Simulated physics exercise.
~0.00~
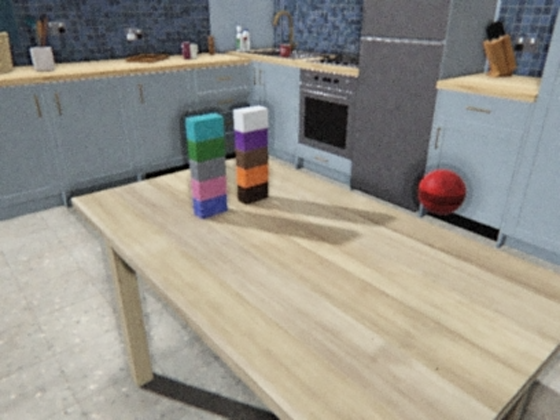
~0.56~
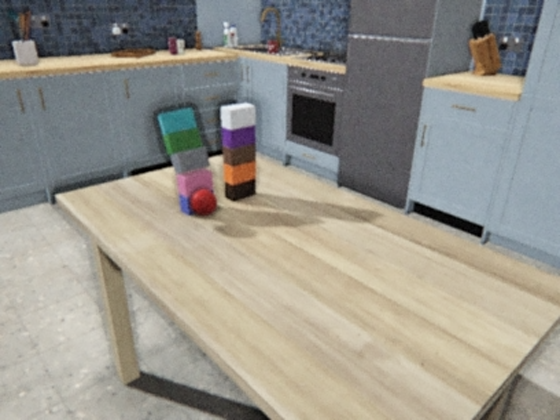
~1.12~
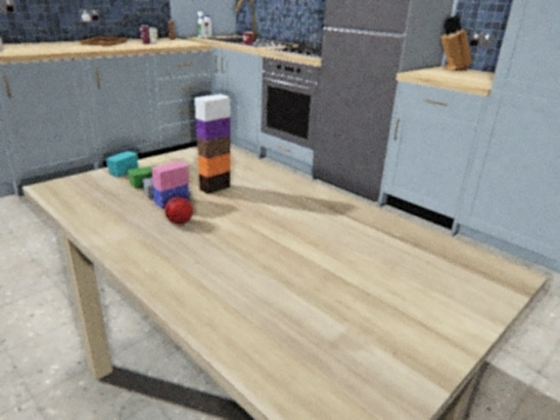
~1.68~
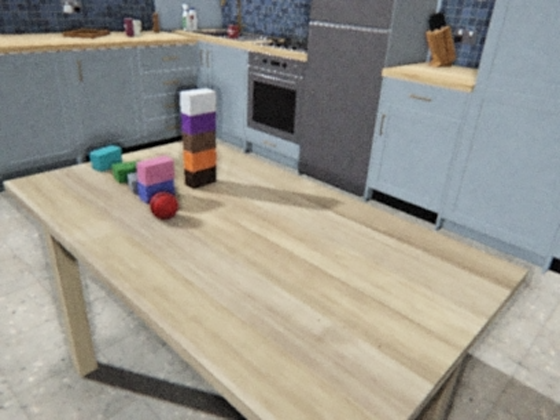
In this clip, a red ball flies left toward two stacks of coloured blocks on a wooden kitchen table and hits the left one, toppling its turquoise, green and grey blocks onto the tabletop, while the pink and blue blocks and the right stack stay standing.
